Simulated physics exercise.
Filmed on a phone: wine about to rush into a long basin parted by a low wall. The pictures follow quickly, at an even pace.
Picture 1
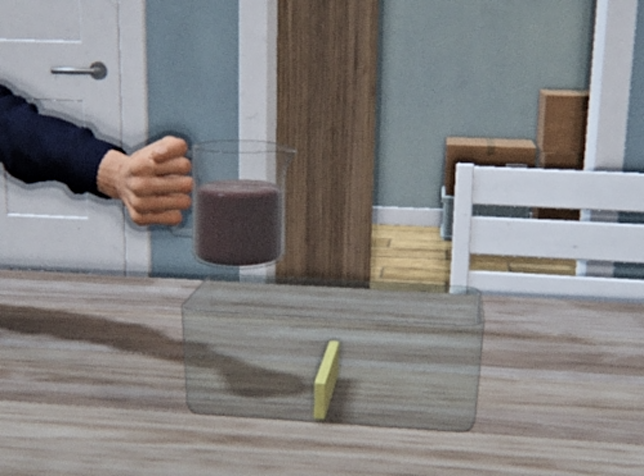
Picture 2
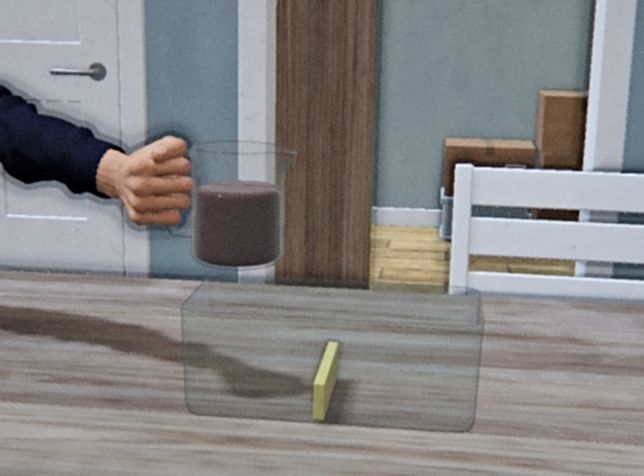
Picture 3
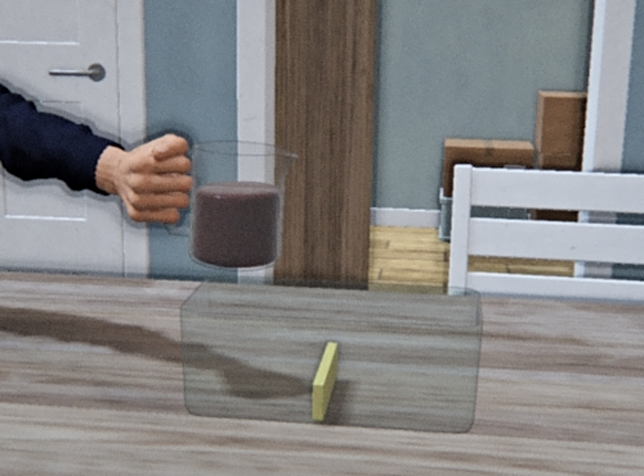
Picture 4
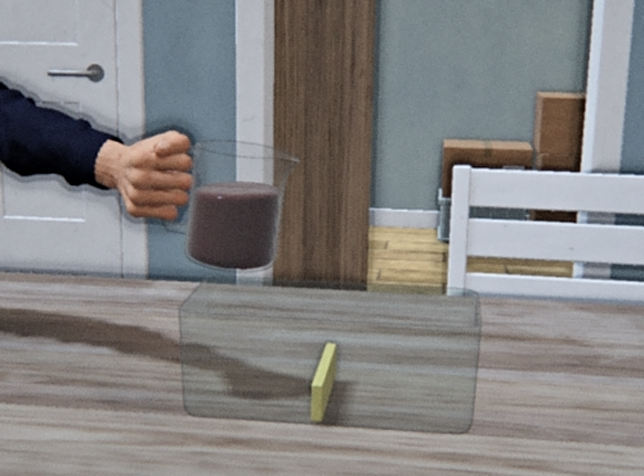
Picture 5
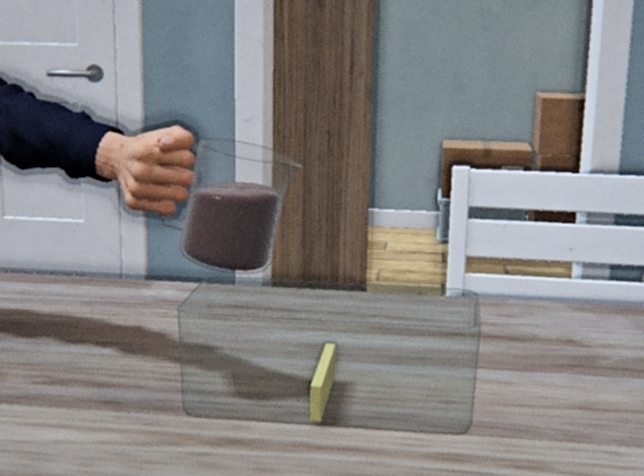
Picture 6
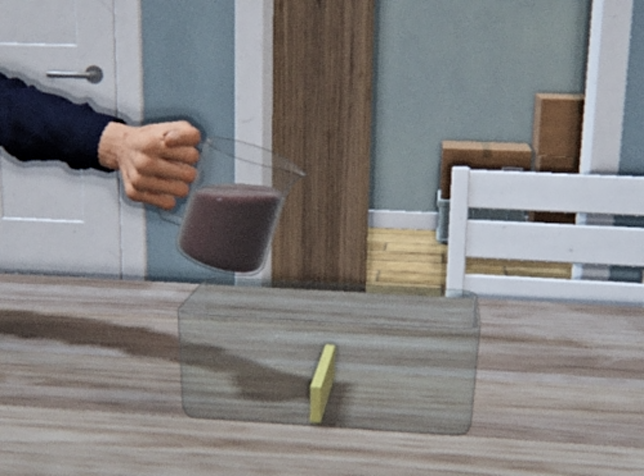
A hand in a dark sleeve reaches in from the left, holding a clear glass mug of dark reddish-brown liquid above a wooden table, seen from slightly above. Below sits a long transparent basin with a low yellow wall inside, while a white chair, cardboard boxes and a pale door stand behind. The hand gradually tilts the mug rightward, the liquid staying nearly level inside.
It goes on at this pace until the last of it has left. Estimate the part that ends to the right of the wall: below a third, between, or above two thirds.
In the end over two thirds is right of the wall.
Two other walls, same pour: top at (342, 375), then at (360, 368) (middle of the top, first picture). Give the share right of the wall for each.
Near 80 % and 40 %.
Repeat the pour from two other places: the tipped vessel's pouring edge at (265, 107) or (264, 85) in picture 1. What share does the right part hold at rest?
About 70 and 75 per cent.
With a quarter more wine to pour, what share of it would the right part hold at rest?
Roughly 95 in a hundred.
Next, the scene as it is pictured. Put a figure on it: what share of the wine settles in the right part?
About 95 per cent.
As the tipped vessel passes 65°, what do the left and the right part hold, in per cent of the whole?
The left part 0 per cent, the right part 0.
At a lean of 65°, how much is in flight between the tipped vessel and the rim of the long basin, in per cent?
About 5 per cent.
A moment on, the tilt is 65° and 94 per cent is still to pour, 0 is left of the wall and 0 right of it.
Next, the tilt is 92° and 48 per cent is still to pour, 0 is left of the wall and 36 right of it.
Then the tilt is 97° and 12 per cent is still to pour, 4 is left of the wall and 79 right of it.
Later the tilt is 97° and 2 per cent is still to pour, 4 is left of the wall and 92 right of it.
At rest 7 per cent lies left of the wall, 93 right of it and 0 outside.
